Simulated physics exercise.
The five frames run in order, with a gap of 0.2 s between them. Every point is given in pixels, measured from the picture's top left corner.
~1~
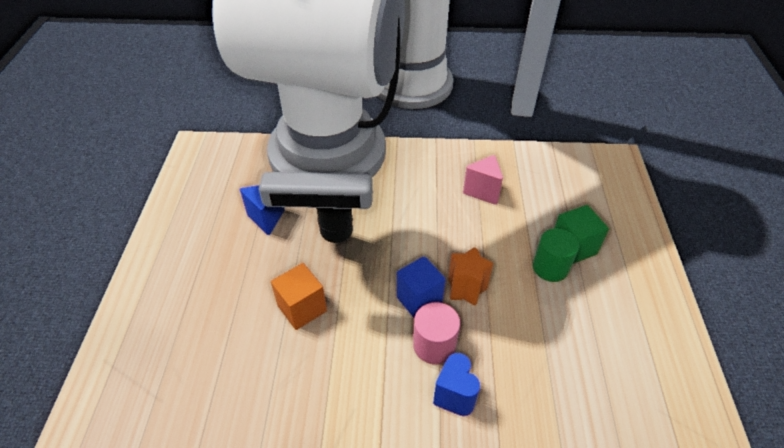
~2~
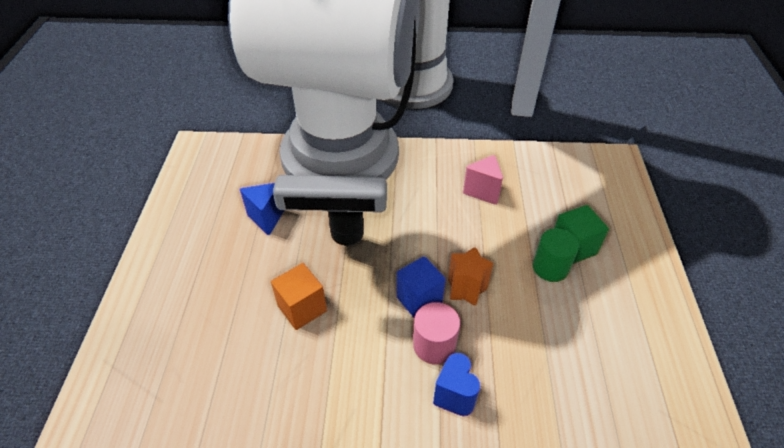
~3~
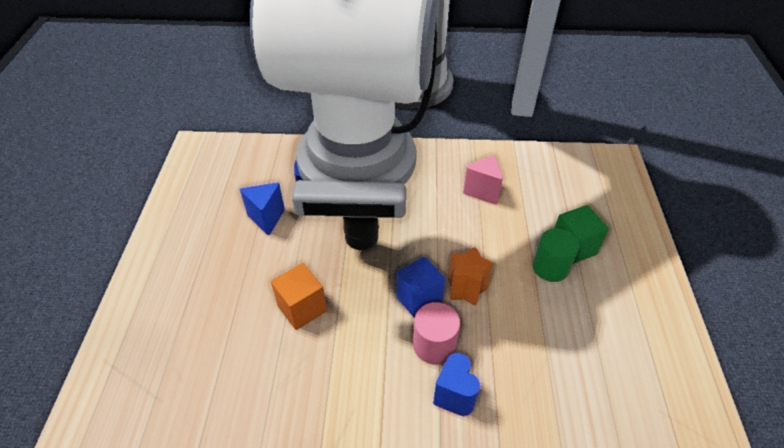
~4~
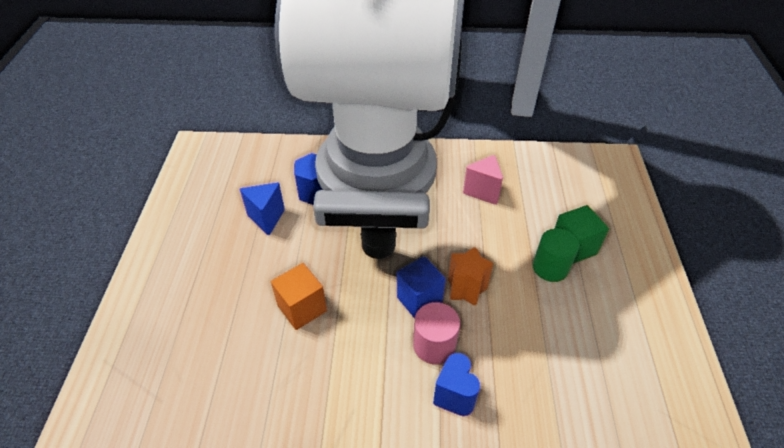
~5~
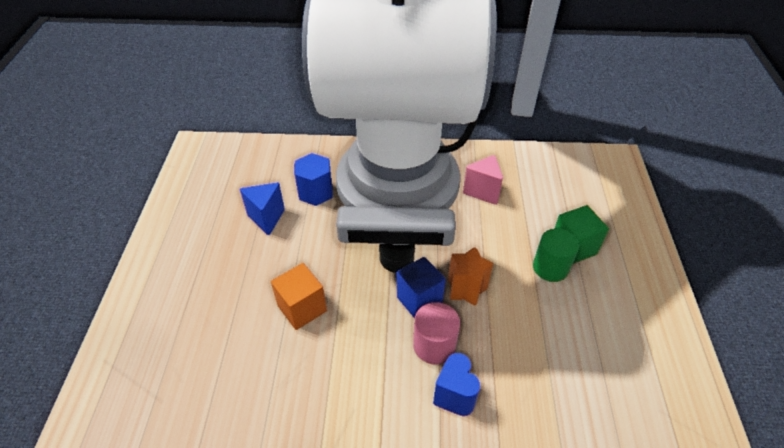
Robot arm with a black rod tip sliding rightward over a wooden table toward unmoved blue, pink, orange and green blocks.
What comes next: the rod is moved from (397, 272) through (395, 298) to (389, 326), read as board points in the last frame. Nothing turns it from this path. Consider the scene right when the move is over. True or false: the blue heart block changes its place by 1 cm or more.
The statement is false.
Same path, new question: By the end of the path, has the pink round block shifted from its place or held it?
It moves.
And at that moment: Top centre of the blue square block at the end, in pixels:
Its top centre lands on (431, 292).
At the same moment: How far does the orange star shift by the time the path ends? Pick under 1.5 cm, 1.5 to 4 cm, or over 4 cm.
Range: Under 1.5 cm.
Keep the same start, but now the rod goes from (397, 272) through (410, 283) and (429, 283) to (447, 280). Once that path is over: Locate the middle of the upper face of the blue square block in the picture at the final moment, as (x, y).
The top centre is at (438, 289).
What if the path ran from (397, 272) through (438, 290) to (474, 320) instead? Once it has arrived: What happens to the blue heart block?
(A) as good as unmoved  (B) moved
I choose B.
What follows on the original path. Halfway along, rod (395, 287); blue square block (429, 289), turned 35° anticlockwise; pink round block (444, 328).
At the end, rod (389, 315); blue square block (431, 292), turned 45° anticlockwise; pink round block (446, 330); blue heart block not moved; orange star not moved.
